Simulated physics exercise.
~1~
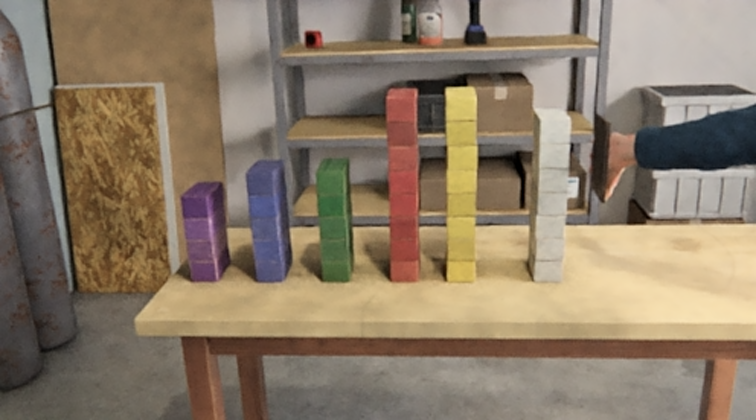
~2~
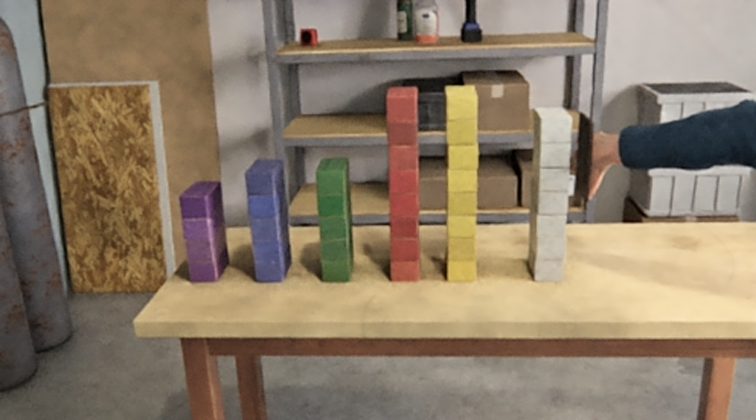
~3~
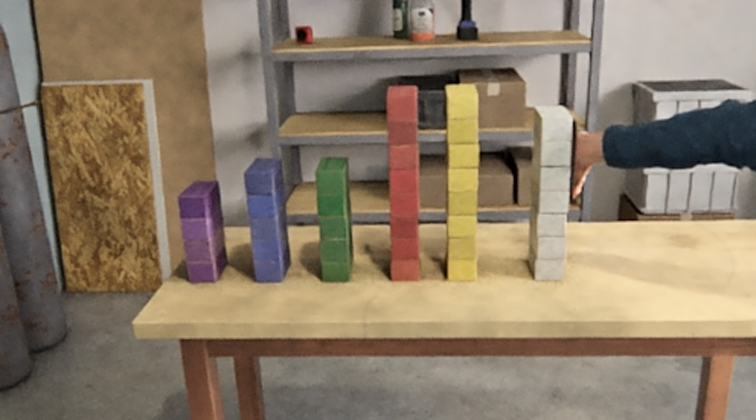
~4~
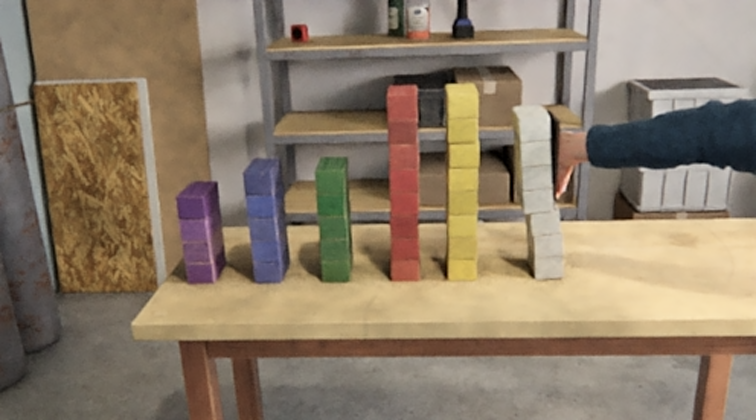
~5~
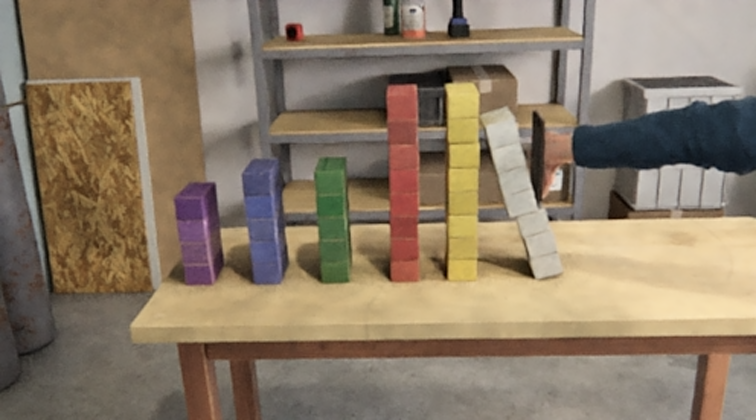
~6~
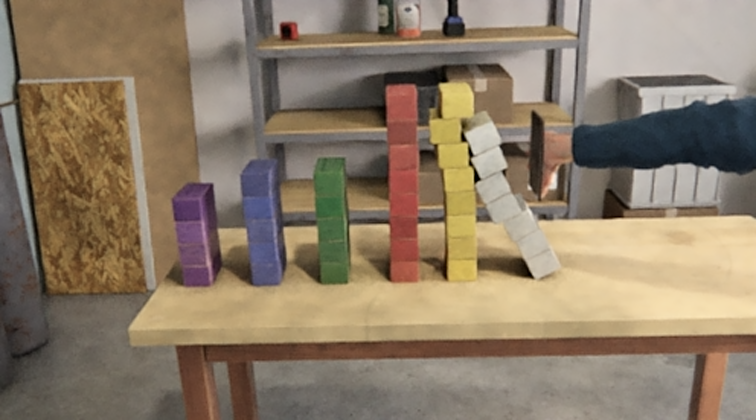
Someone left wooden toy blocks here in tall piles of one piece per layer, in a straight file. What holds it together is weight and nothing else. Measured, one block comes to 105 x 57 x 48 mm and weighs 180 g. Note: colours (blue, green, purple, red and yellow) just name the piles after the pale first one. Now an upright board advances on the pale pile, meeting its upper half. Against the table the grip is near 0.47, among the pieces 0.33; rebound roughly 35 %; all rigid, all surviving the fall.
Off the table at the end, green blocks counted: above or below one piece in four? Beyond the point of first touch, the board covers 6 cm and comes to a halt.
Below.
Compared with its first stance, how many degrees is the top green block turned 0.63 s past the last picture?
About 20°.
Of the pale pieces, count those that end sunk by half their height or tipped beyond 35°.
Exactly 7 of the pale pieces.
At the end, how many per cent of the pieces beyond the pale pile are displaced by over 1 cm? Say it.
It comes to 85 percent.
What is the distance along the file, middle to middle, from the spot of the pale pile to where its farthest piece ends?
Roughly 30 centimetres.
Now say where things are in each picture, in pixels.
In the first picture (we follow the side turned to the camera; the camera moves round a little), board (607, 153) 7 cm short; top green block (330, 183); top blue block (260, 184); no other piece has moved.
Board (590, 152) 34 mm short; top green block (330, 183), in the second picture.
Board (574, 151) 1 mm in; top green block (330, 182), in the third picture.
Board (558, 151) 31 mm in, top of the pale pile leaning 5°; top green block (330, 182); no other piece has moved, in the fourth picture.
Board (543, 151) 59 mm in, top of the pale pile leaning 16°; top green block (329, 183); no other piece has moved, in the fifth picture.
Board (542, 151) 6 cm in, stopped, top of the pale pile leaning 24°; top green block (328, 183); top yellow block (458, 106) displaced 11 mm; 4 stirred so far, in the sixth picture.
Then, 0.33 s on from the sixth picture, 7 of the pale pile down; none of the 5 green blocks off the table (0 of 30 in all colours); top green block unmoved; top yellow block tipped 19°.
Then, 0.63 s on from the sixth picture, 7 of the pale pile down; none of the 5 green blocks off the table (0 of 30 in all colours); top green block tipped 21°, 28 mm lower; top yellow block tipped 47°, 11 cm lower.
Then, 1.19 s on from the sixth picture, 7 of the pale pile down; none of the 5 green blocks off the table (7 of 30 in all colours); top green block on its side; top purple block on its side.
Finally, 7 of the pale pile down; none of the 5 green blocks off the table (7 of 30 in all colours); top green block on its side; top purple block upside down. That is 0 per cent. Seen by the last camera, middles, top green block near (181, 221).
